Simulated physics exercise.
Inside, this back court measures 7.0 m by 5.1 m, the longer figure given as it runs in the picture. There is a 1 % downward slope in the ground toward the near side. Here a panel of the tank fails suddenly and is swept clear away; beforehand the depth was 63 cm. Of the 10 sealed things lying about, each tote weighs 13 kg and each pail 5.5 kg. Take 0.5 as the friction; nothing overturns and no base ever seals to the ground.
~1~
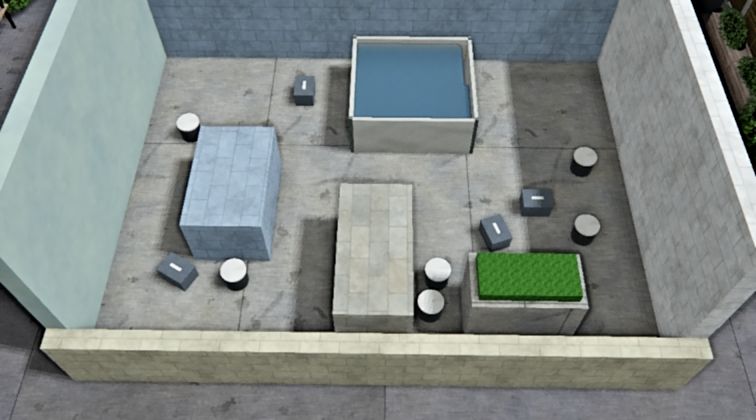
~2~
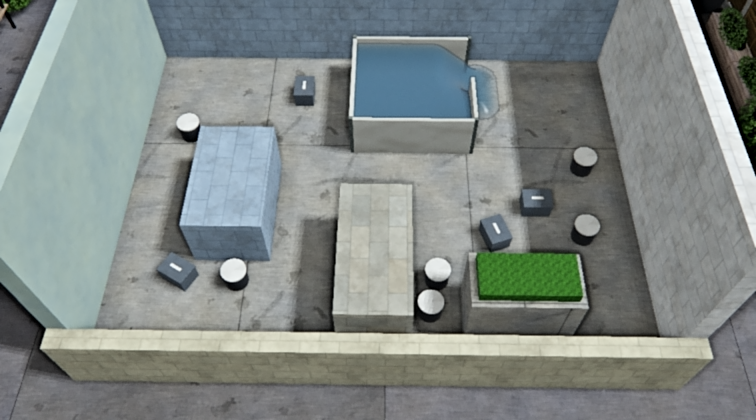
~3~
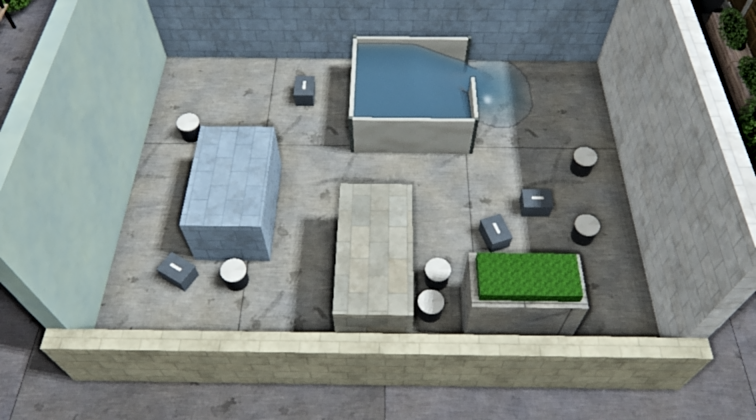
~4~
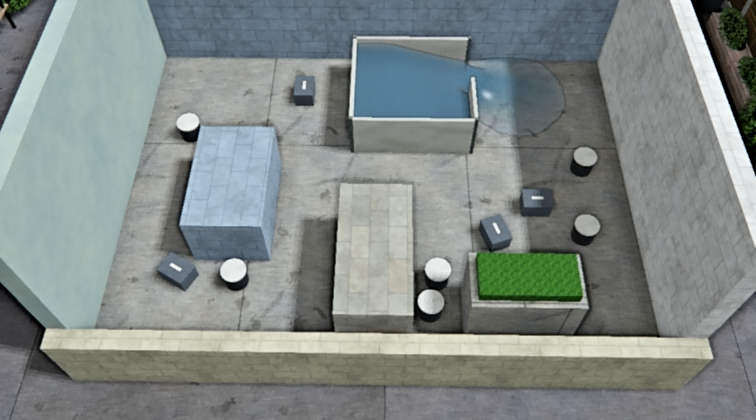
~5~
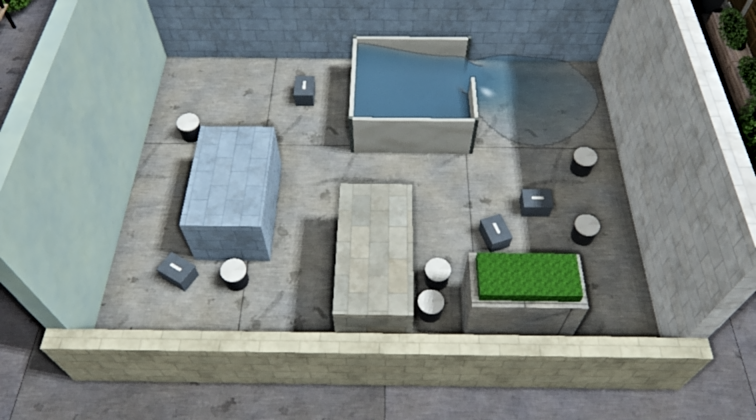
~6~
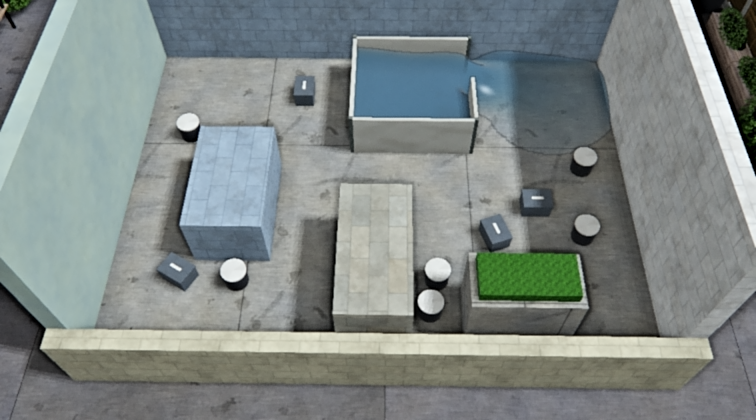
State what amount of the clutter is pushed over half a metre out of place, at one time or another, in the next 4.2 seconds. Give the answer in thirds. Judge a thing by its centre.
Under a third.
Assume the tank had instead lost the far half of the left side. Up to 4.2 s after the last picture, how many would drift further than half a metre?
That would give 3.
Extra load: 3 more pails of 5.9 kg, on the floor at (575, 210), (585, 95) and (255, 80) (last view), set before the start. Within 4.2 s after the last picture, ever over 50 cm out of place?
One after another they come out above it, above it, inside the limit.
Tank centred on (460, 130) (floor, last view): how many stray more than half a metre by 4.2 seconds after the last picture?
The count would be 2.
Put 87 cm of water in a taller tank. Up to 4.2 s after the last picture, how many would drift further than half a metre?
With that change, 4 of them.
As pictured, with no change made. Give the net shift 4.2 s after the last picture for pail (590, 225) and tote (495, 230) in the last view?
The first is off by 200 cm, the second by 0 cm.
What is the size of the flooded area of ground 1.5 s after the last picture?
That flooded area is roughly 9.5 m2.
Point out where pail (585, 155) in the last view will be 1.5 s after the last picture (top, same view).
Position: Approx. (558, 181).
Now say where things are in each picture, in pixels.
A tote at (497, 228) rests on the ground; a tote at (304, 85), on the bottom; 2.7 m2 under water; 0 of 10 have shifted, in the first frame.
A tote at (497, 228) rests on the ground; a tote at (304, 85) rests on the ground; 3.3 m2 under water; 0 of 10 have shifted, in the second frame.
A tote at (497, 228), on the bottom; a tote at (304, 85) rests on the ground; water covers 4.0 m2; 0 of 10 have shifted, in the third frame.
A tote at (497, 228), on the bottom; a tote at (304, 85), on the bottom; water covers 4.8 m2; 0 of 10 have shifted, in the fourth frame.
A tote at (497, 228) rests on the ground; a tote at (304, 85), on the bottom; water covers 5.6 m2; 0 of 10 have shifted, in the fifth frame.
A tote at (497, 228), on the bottom; a tote at (304, 85) rests on the ground; 6.3 m2 under water; 0 of 10 have shifted, in the sixth frame.
Then, 0.4 s after the last picture 0 of 10 are over 50 cm from their spots; 0 afloat.
Then, 1.5 s after the last picture 1 of 10 are over 50 cm from their spots; 0 afloat.
Then, 2.8 s after the last picture 2 of 10 are over 50 cm from their spots; 2 afloat.
Then, 4.2 s after the last picture 3 of 10 are over 50 cm from their spots, and 3 have been at some point; 3 afloat.
